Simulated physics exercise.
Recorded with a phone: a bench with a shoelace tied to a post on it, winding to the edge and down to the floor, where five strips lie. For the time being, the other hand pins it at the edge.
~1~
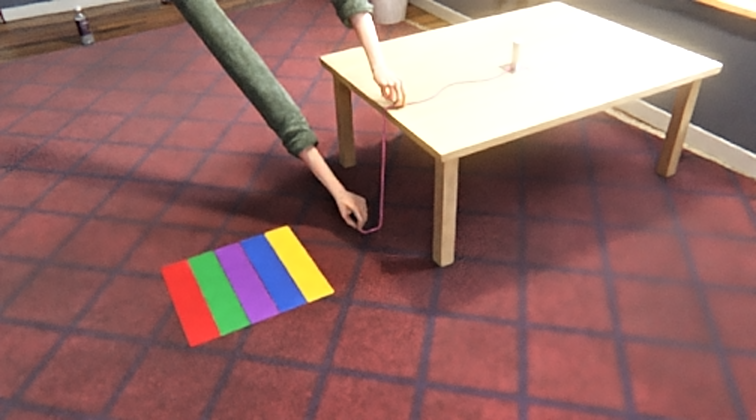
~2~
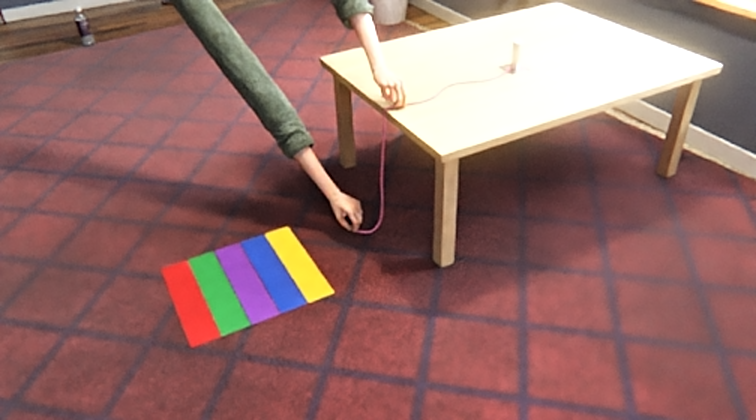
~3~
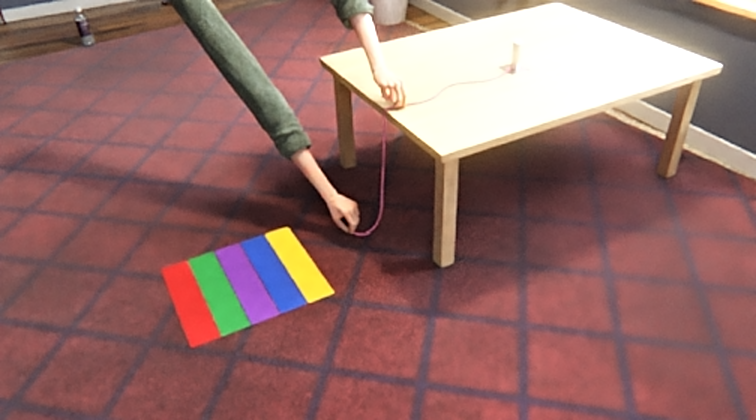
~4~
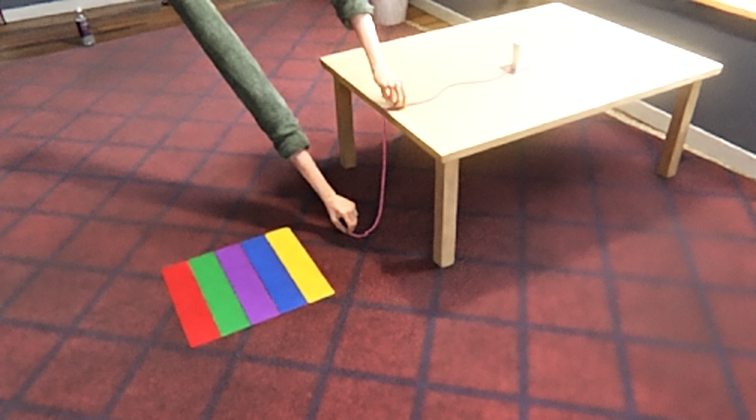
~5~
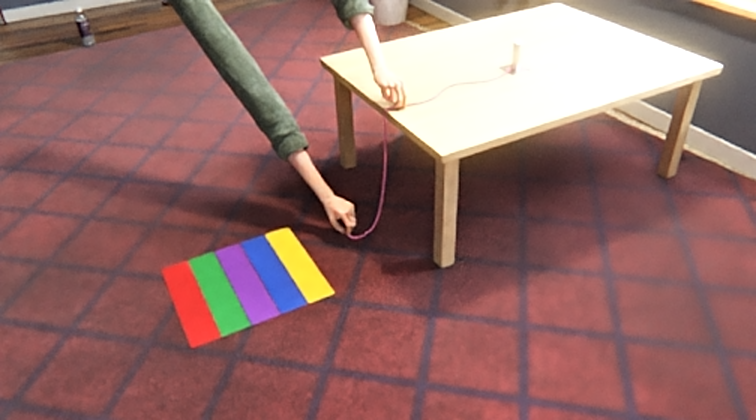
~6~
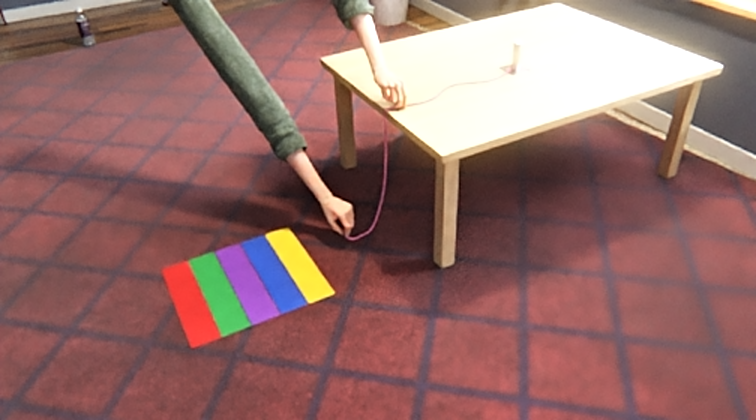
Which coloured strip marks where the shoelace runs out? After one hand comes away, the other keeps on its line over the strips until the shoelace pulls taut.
Blue.
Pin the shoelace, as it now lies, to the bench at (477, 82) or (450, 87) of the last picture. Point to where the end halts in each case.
It would be somewhere around (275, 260) the first time and (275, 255) the second.
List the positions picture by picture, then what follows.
End (358, 227); yellow (313, 284); blue (286, 294); purple (258, 304); green (229, 315); red (199, 326), in the first frame.
End (352, 229); shoelace through (497, 78) (450, 85) (417, 103) (384, 130) (382, 177) (380, 220), in the second frame.
End (349, 231), in the third frame.
End (347, 231); shoelace through (497, 78) (450, 86) (417, 103) (385, 130) (384, 177) (377, 221), in the fourth frame.
End (346, 232), in the fifth frame.
End (344, 233); shoelace through (497, 78) (450, 86) (417, 104) (385, 131) (385, 177) (375, 221), in the sixth frame.
Soon after, end near (326, 239); short of the strips.
Then, end near (291, 251); over yellow.
At full stretch, end near (270, 259); over blue. It halts on the blue strip.
